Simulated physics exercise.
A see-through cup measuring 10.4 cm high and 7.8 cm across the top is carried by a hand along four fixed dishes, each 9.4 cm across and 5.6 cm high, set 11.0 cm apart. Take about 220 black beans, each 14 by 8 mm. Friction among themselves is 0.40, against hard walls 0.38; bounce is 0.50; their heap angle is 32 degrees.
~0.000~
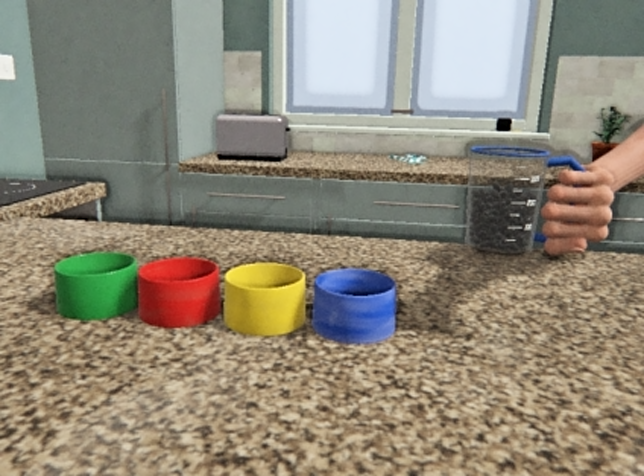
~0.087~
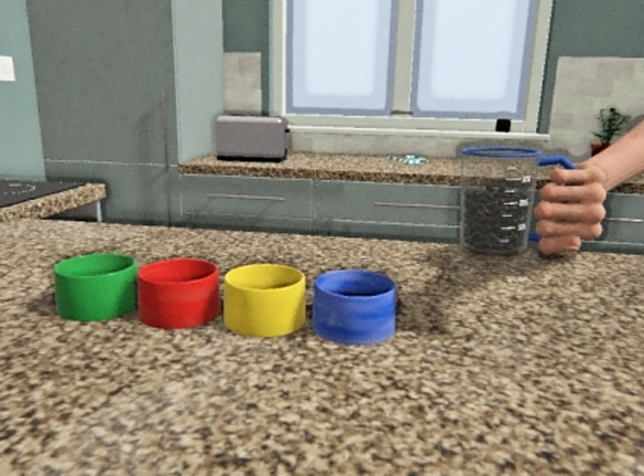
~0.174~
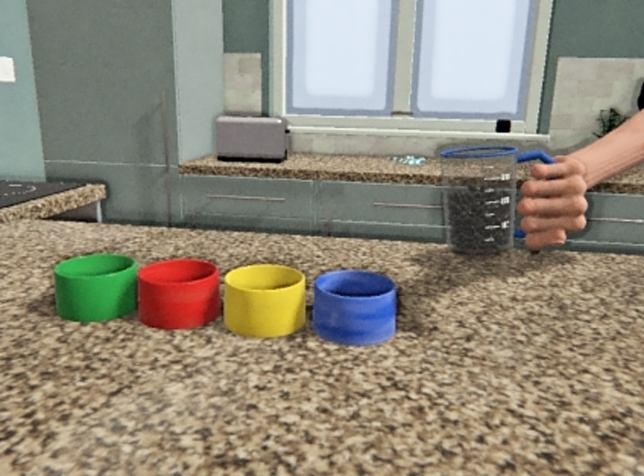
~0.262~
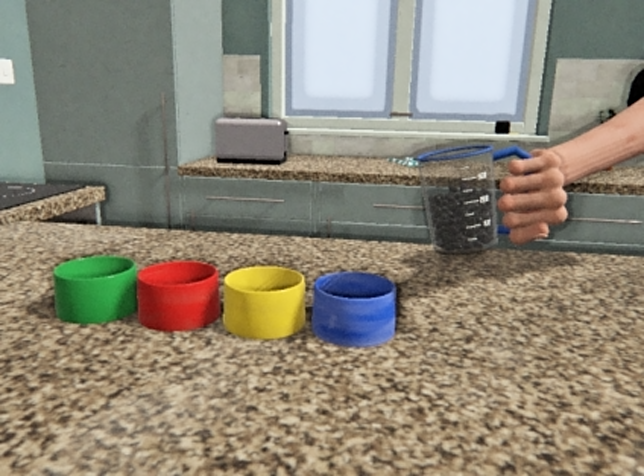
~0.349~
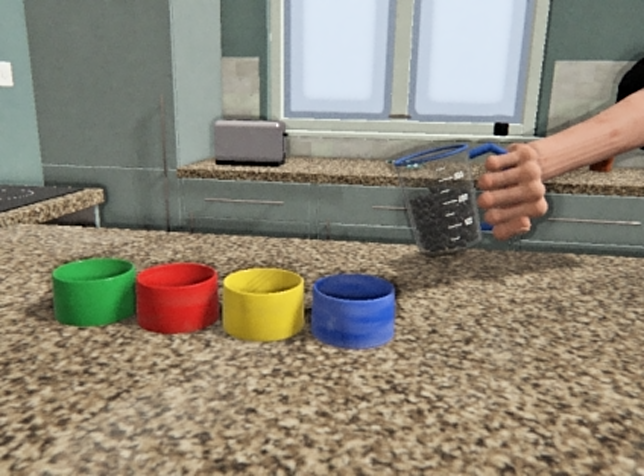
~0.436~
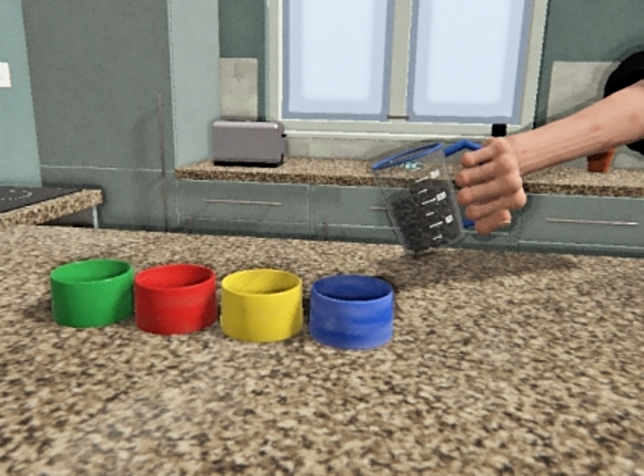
The clip opens on a speckled countertop with green, red, yellow and blue dishes in a row, while a hand at the right holds a clear measuring cup of black beans upright. The hand moves the cup left toward the blue dish, gradually tilting it leftward, with the beans still inside.
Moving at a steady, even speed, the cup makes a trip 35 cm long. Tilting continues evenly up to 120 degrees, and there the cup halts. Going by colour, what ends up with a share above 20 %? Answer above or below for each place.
Red dish: Above, blue dish: Below, green dish: Below, yellow dish: Below, counter: Above.
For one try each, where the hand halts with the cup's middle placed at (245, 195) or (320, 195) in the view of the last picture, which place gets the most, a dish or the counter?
Most lands at red on the first run and at yellow on the second.
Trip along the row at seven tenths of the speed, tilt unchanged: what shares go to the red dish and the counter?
The shares would then be red 60 and counter 30.
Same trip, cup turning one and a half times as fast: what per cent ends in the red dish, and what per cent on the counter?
In that case I'd put red at 60 and the counter at 30.
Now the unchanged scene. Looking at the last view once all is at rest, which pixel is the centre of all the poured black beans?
Close to pixel (159, 309).
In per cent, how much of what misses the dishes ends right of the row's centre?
Share: About 0 in a hundred.
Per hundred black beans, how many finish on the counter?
Estimate: Near 30 per cent.
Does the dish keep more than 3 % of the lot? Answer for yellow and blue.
For yellow, it does not, for blue, it does not.
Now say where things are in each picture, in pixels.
In the first frame, cup at (503, 199), tilt 0 degrees, lip at (472, 150), moved 0.0 cm; middle of the pieces at (500, 220); blue dish at (355, 282); yellow dish at (265, 276); red dish at (179, 270); green dish at (96, 264).
In the second frame, cup at (496, 200), tilt 2 degrees, lip at (463, 152), moved 0.7 cm; middle of the pieces at (494, 221).
In the third frame, cup at (479, 200), tilt 6 degrees, lip at (441, 155), moved 2.6 cm; middle of the pieces at (478, 220).
In the fourth frame, cup at (460, 200), tilt 11 degrees, lip at (418, 159), moved 4.6 cm; middle of the pieces at (461, 221).
In the fifth frame, cup at (440, 201), tilt 16 degrees, lip at (395, 164), moved 6.5 cm; middle of the pieces at (444, 221).
In the sixth frame, cup at (421, 201), tilt 21 degrees, lip at (373, 168), moved 8.5 cm; middle of the pieces at (426, 221); blue dish at (352, 288); yellow dish at (262, 282); red dish at (175, 276); green dish at (92, 271). Its pace works out near 55 degrees a second; the hand travels 23 cm a second.
After 1.25 s, tilt 67 degrees; cup holds 100 %.
After 1.80 s, tilt 98 degrees; cup holds 95 %.
After 2.40 s, tilt 120 degrees; cup holds 10 %, red 60 %, green 5 %.
In the end, at 3.7 s, red 60 %, blue 0 %, green 10 %, yellow 0 %, counter 30 %.
